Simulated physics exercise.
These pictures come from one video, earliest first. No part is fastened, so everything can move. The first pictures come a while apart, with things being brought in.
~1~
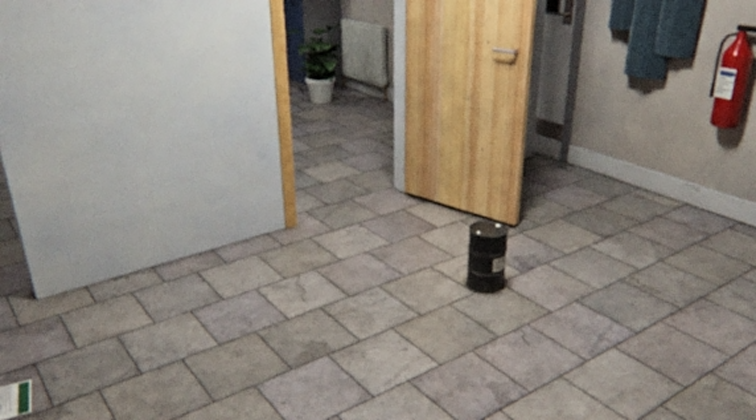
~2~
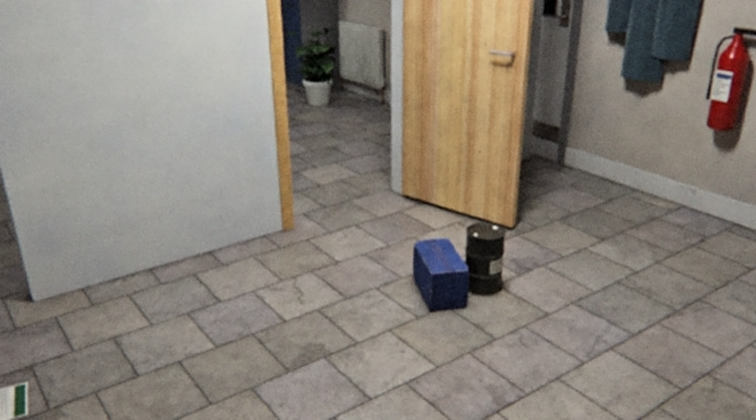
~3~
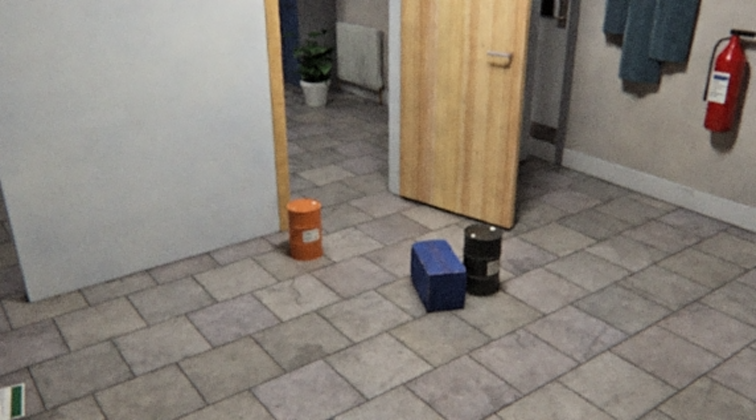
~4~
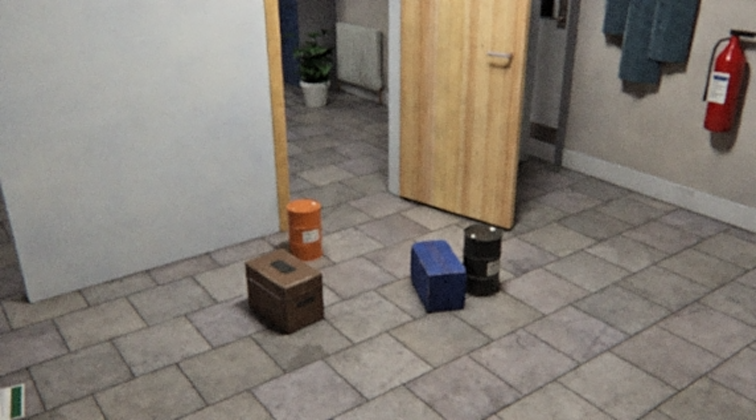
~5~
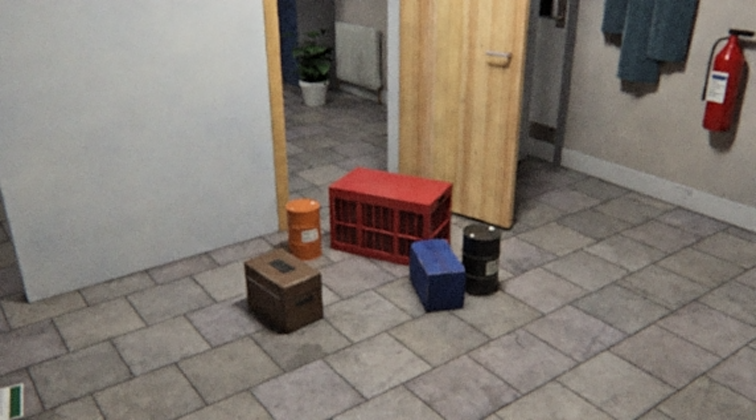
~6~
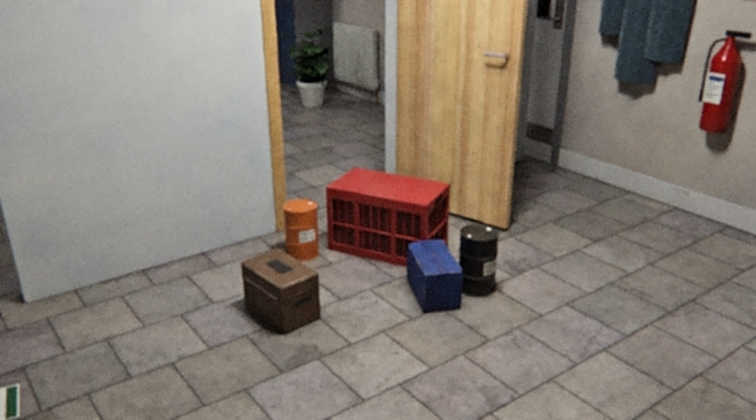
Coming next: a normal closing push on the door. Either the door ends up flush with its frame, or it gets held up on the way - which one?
Looks like the door gets held up short of the frame.
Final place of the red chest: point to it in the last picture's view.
Near (373, 218).
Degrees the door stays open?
Some 70°.
Then, 0.60 s past the last view, open by 90°.
Then, 0.90 s past the last view, open by 75°.
Then, 1.10 s past the last view, open by 70°; red chest displaced a little near (376, 218).
Finally, open by 69°; all 5 still in place. Final places as the last picture's camera would see them, red chest near (373, 218).
